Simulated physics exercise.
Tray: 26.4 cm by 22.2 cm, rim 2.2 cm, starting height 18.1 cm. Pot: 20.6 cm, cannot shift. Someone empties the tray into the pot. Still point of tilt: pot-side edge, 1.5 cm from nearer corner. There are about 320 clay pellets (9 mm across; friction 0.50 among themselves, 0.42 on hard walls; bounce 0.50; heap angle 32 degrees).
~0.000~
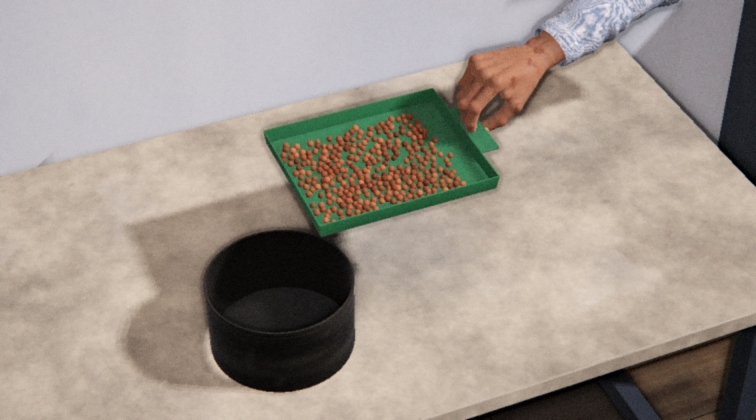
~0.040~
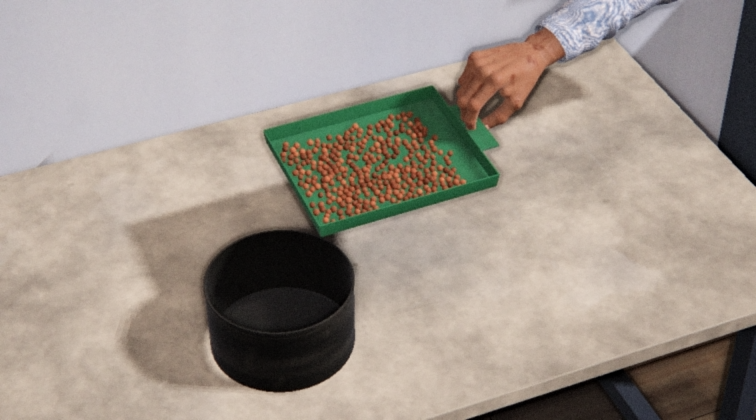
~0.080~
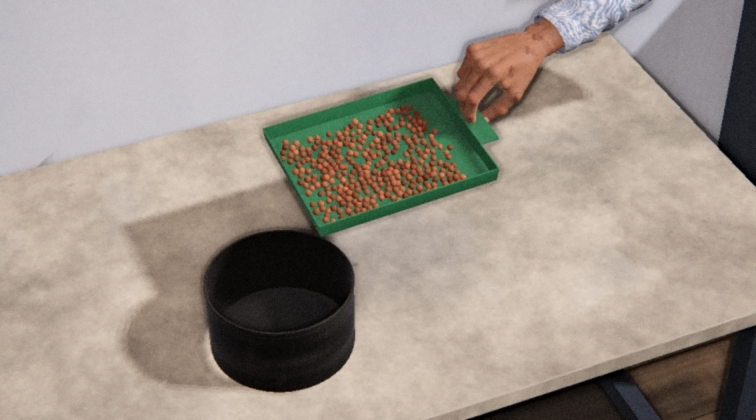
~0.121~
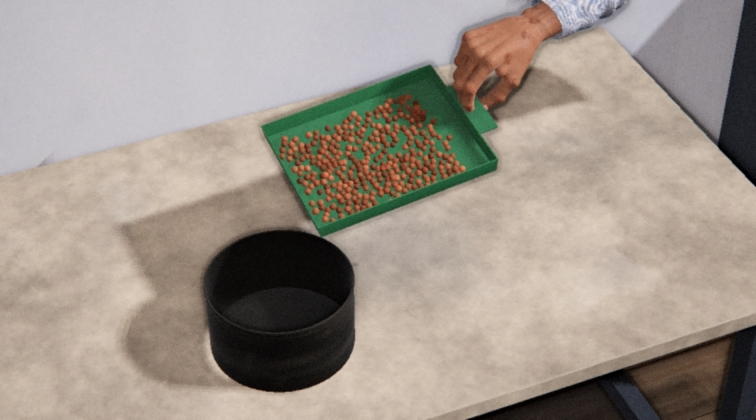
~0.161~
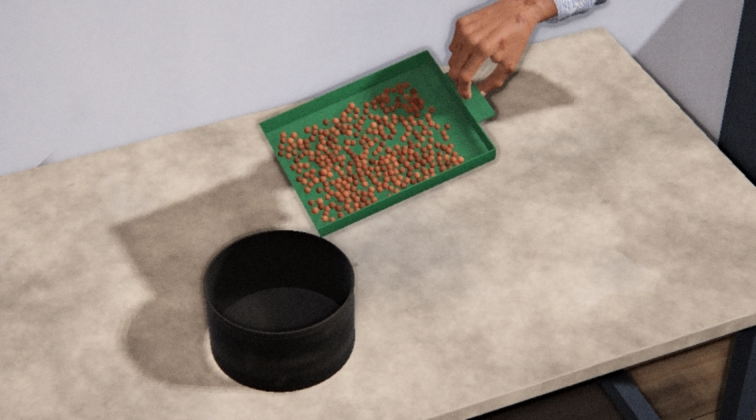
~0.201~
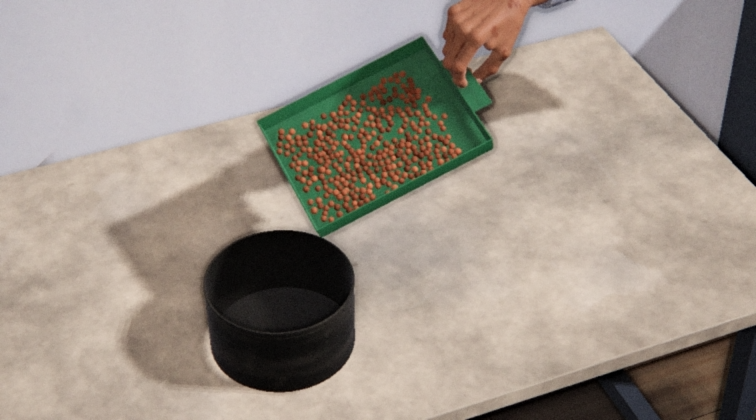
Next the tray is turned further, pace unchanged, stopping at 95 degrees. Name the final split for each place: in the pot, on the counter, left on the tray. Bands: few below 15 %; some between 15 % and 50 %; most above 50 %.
Pot: Most; counter: Few; tray: Few.
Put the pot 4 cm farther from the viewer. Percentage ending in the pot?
95 per cent.
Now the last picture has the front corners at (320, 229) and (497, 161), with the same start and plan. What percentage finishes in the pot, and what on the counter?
That works out as pot 60 and counter 35.
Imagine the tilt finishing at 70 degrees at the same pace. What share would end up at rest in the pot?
Estimate: Roughly 35 percent.
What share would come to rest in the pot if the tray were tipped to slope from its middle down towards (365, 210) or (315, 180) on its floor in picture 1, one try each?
About 70 and 40 per cent.
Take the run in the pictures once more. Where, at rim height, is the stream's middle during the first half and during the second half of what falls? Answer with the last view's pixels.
Roughly (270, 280) to start, and after that (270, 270).
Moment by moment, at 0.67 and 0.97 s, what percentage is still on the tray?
The figures go 95 and then 15.
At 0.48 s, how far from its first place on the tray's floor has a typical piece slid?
By then it sits near 5 cm from where it began.
After 0.48 s, tilt 57 degrees; the tray holds 100 %, the pot 0 %.
After 0.67 s, tilt 82 degrees; the tray holds 95 %, the pot 0 %.
After 0.97 s, tilt 95 degrees; the tray holds 15 %, the pot 70 %.
In the end, at 2.5 s, pot 95 %, counter 5 %, tray 0 %.
